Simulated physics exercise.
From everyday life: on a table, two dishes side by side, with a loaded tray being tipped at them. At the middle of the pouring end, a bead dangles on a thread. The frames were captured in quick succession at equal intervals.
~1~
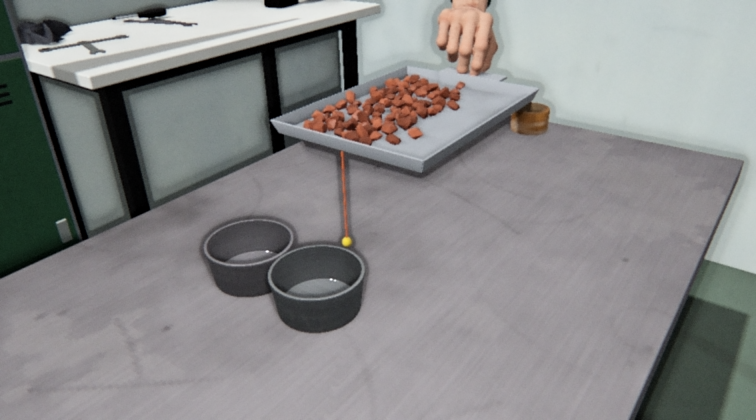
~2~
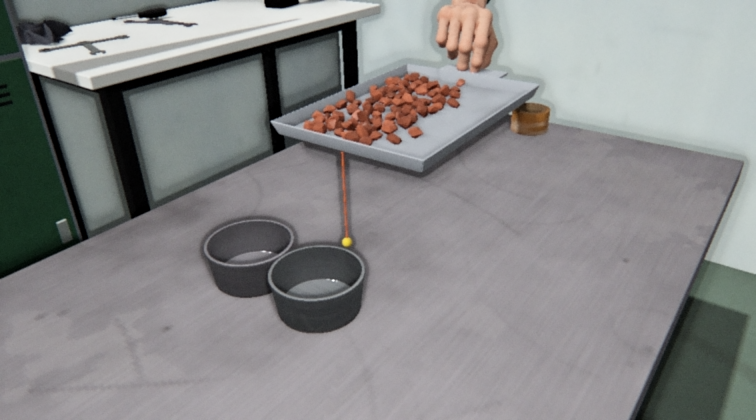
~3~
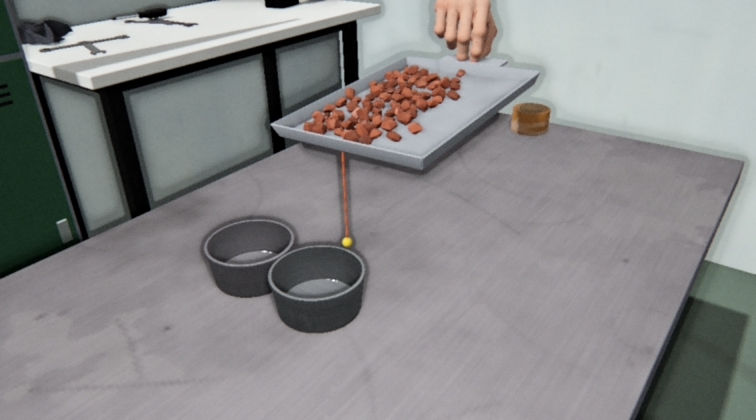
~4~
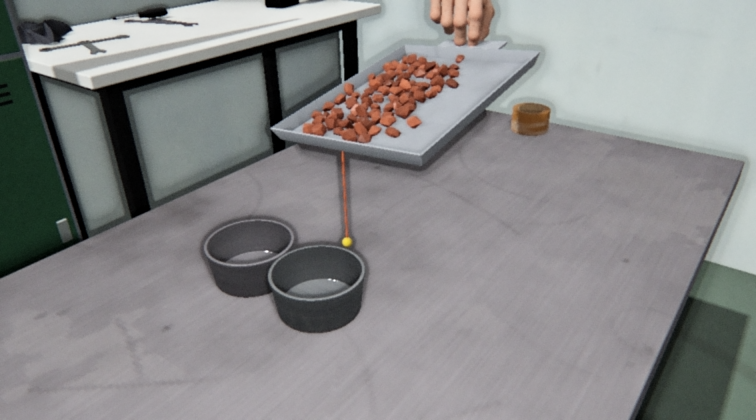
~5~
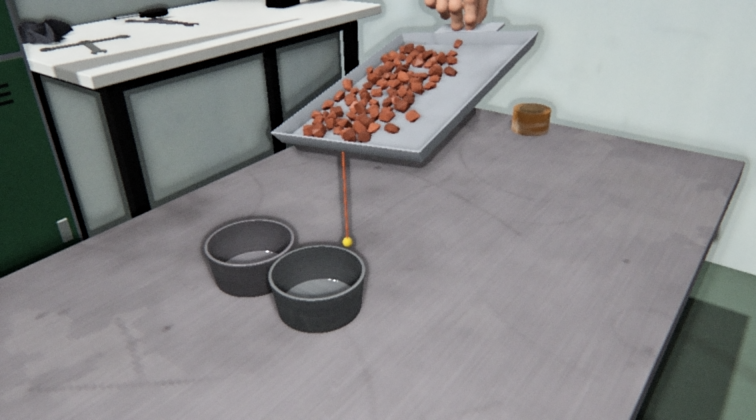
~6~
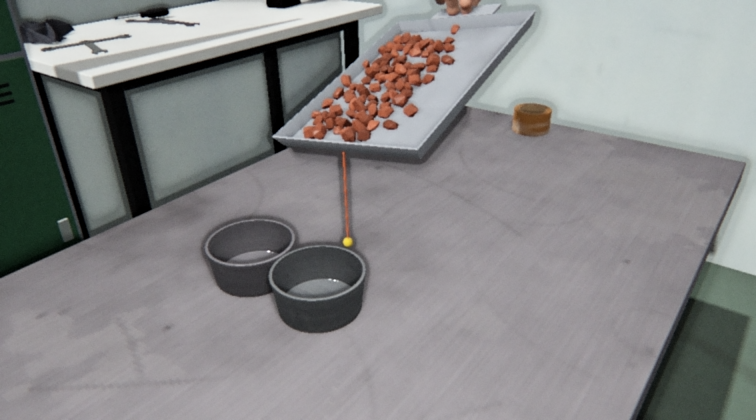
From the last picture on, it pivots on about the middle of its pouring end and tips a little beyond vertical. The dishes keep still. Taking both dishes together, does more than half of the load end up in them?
Yes.
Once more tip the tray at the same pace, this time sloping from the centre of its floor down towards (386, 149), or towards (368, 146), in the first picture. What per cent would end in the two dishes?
You'd get 30 per cent the first time and 50 per cent the second time.
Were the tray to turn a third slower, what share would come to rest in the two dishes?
Expected result: Around 60 per cent.
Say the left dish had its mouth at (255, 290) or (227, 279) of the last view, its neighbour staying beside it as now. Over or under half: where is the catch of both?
Well, it comes to a lesser portion at first and a lesser portion after that.
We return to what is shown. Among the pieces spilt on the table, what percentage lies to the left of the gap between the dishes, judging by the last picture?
That would be roughly 30 per cent.
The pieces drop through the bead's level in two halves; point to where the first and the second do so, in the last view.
(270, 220) first, (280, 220) later.
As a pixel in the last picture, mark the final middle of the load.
About pixel (267, 264).
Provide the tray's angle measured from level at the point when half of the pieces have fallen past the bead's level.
About 90°.
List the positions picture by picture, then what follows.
Corners of the pouring end at (278, 120) and (421, 157), level; middle of the load at (389, 104), bits of crushed brick; left dish at (218, 275); right dish at (286, 309); bead on its thread at (347, 242), in the first picture.
Corners of the pouring end at (278, 121) and (421, 157), level; middle of the load at (389, 103), in the second picture.
Corners of the pouring end at (278, 123) and (421, 155), tipped barely, lowest at the left corner; middle of the load at (389, 98), in the third picture.
Corners of the pouring end at (278, 127) and (419, 151), tipped a little, lowest at the left corner; middle of the load at (387, 92), in the fourth picture.
Corners of the pouring end at (278, 130) and (417, 148), tipped clearly, lowest at the left corner; middle of the load at (385, 85), in the fifth picture.
Corners of the pouring end at (279, 134) and (416, 145), tipped clearly, lowest at the left corner; middle of the load at (383, 79); left dish at (219, 274); right dish at (286, 309), in the sixth picture.
Soon, tray tipped steeply; nearly all on the tray; a stray few in the air.
A while on, tray tipped right over; a stray few on the tray; a small part in the right dish; about half in the left dish; about a quarter outside both; a small part in the air.
Towards the end, tray tipped past a quarter turn; a small part in the right dish; about half in the left dish; about a third outside both.
Finally, tray tipped past a quarter turn; a small part in the right dish; about half in the left dish; about a third outside both.
